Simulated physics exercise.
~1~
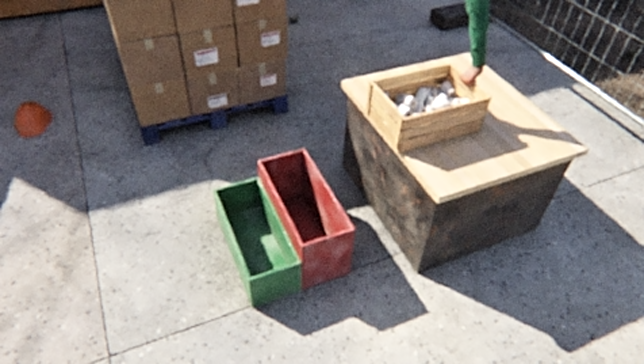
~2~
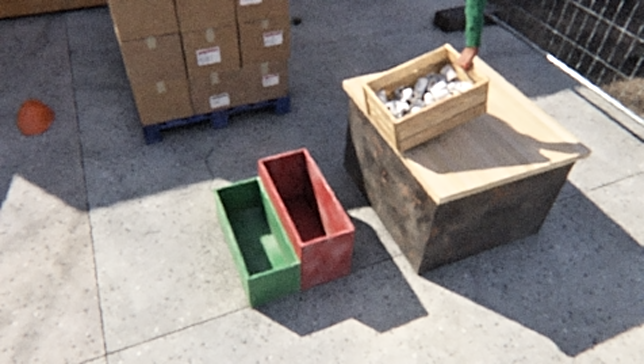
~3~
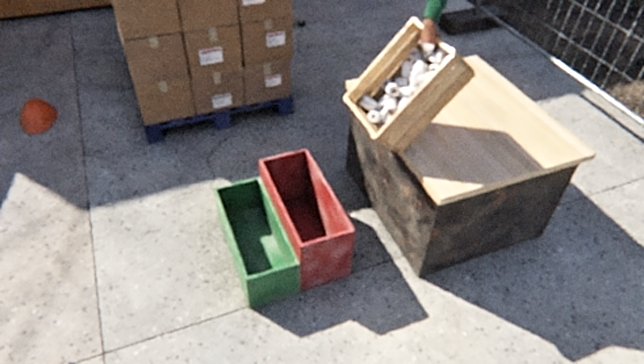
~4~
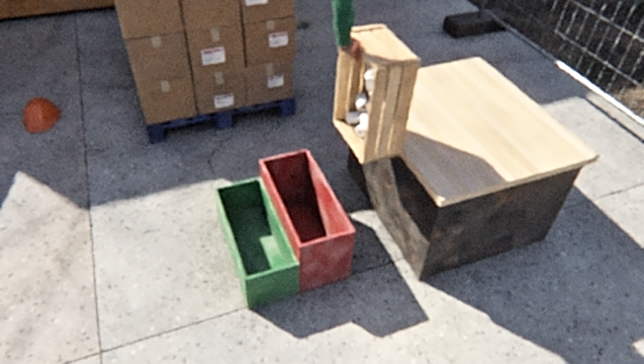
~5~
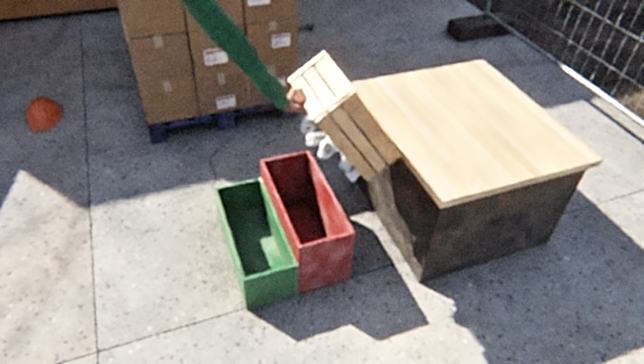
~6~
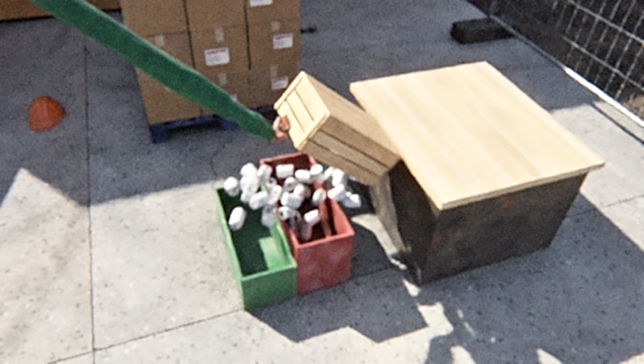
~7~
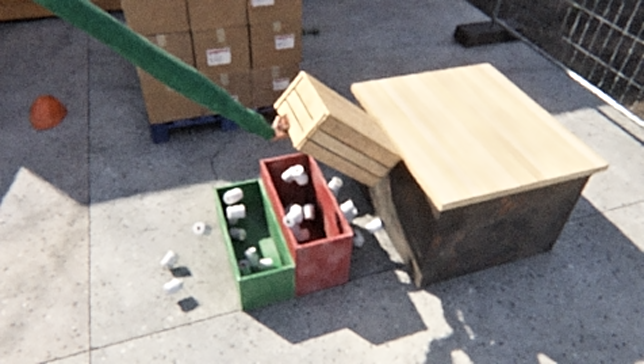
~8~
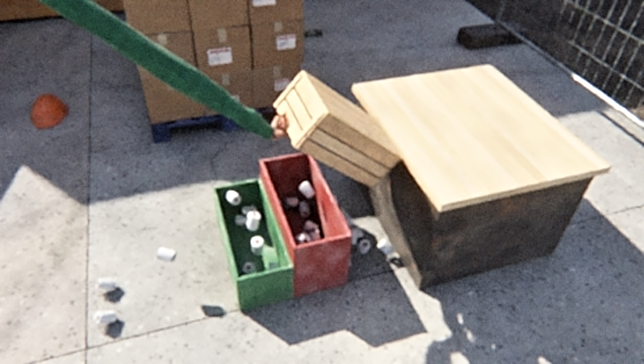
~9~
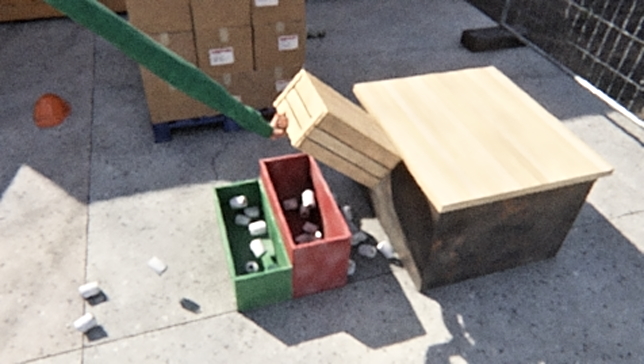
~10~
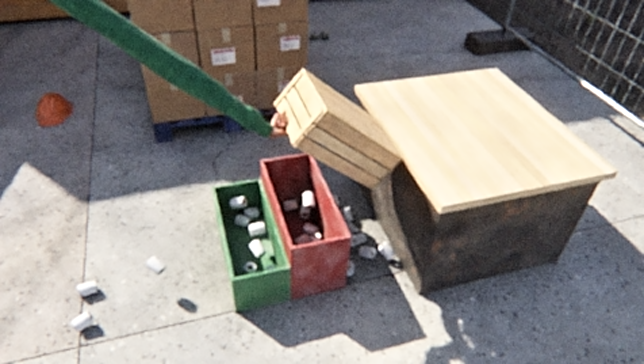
A wooden crate of small white rolls was swung over the bench's left edge by a green-sleeved arm and tipped steeply, spilling them into the red and green bins, with several scattering on the ground either side while the crate stayed tilted.
